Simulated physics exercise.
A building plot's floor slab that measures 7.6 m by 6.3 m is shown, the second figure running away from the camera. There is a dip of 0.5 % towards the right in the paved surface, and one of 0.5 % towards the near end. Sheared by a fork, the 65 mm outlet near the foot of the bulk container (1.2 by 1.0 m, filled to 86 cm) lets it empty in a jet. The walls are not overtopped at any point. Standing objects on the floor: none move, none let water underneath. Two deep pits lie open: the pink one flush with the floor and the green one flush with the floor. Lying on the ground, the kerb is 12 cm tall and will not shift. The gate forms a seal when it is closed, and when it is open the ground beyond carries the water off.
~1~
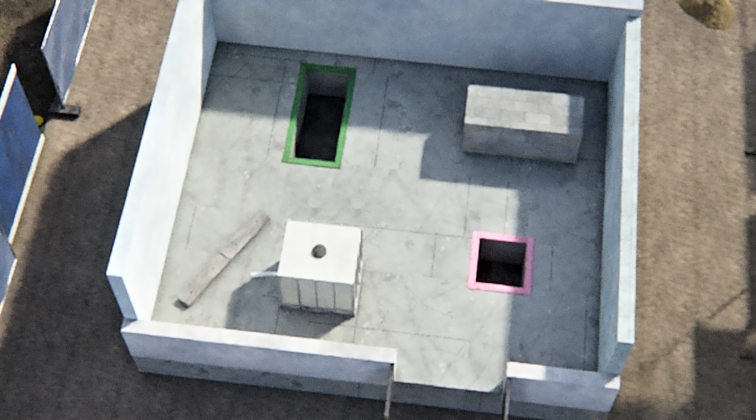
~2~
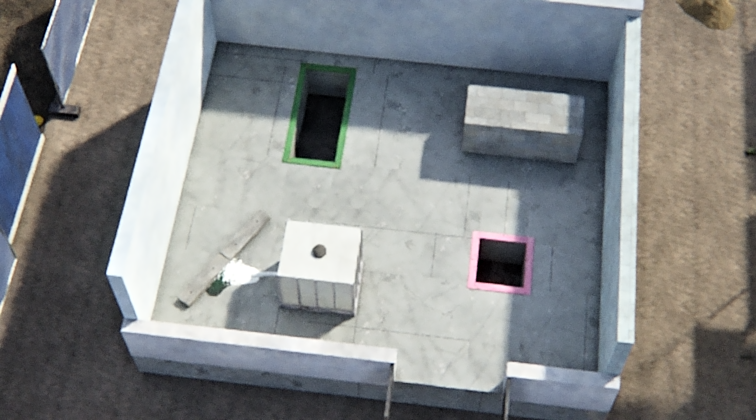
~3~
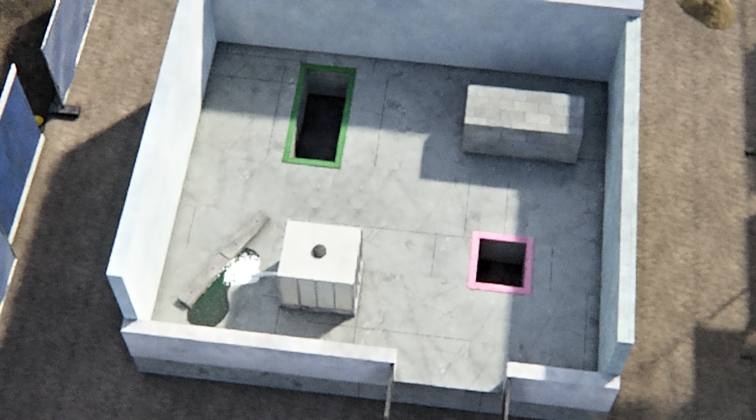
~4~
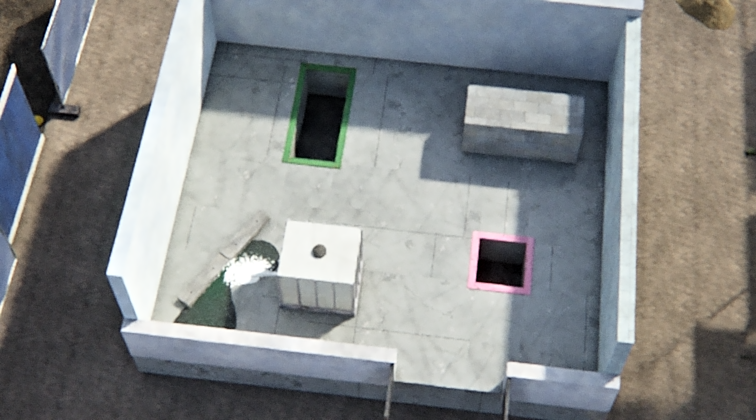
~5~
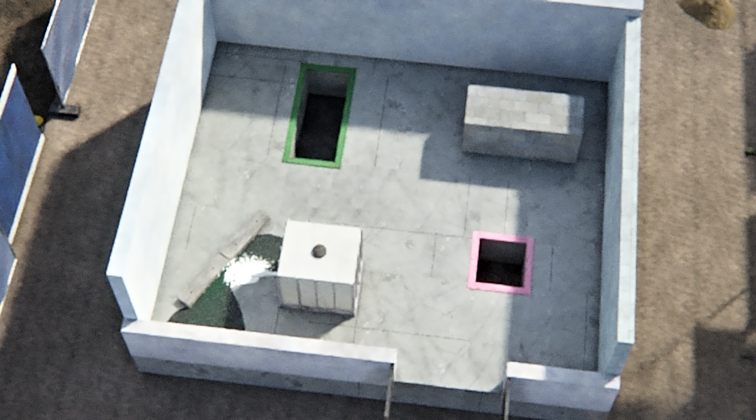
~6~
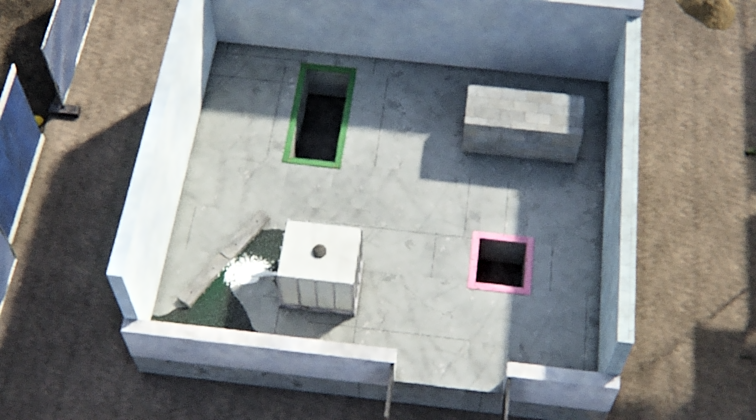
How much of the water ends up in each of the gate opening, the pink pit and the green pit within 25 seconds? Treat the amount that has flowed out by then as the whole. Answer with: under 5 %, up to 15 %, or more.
The gate opening takes between 5 and 15 %; the pink pit takes not even 5 %; the green pit takes not even 5 %.
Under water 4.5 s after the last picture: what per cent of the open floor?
I'd say some 15 in a hundred.
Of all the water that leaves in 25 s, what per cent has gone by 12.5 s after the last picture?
I'd say some 15 per cent by then.
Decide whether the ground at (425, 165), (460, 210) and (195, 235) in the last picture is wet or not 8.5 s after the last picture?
Bone dry, bone dry, soaked.
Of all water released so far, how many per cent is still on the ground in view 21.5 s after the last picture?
Close to 90 percent.
Then, 1.5 s after the last picture water covers 5 % of the floor and is deepest (11 cm) near (226, 269); gone so far, the gate opening 0 %, the pink pit 0 %, the green pit 0 %.
Then, 4.5 s after the last picture water covers 15 % of the floor and is deepest (10 cm) near (226, 269); gone so far, the gate opening 0 %, the pink pit 0 %, the green pit 0 %.
Then, 8.5 s after the last picture water covers 20 % of the floor and is deepest (10 cm) near (226, 269); gone so far, the gate opening 0 %, the pink pit 0 %, the green pit 0 %.
Then, 12.5 s after the last picture water covers 30 % of the floor and is deepest (10 cm) near (226, 269); gone so far, the gate opening 2 %, the pink pit 0 %, the green pit 0 %.
Then, 21.5 s after the last picture water covers 40 % of the floor and is deepest (9 cm) near (226, 269); gone so far, the gate opening 9 %, the pink pit 1 %, the green pit 1 %.
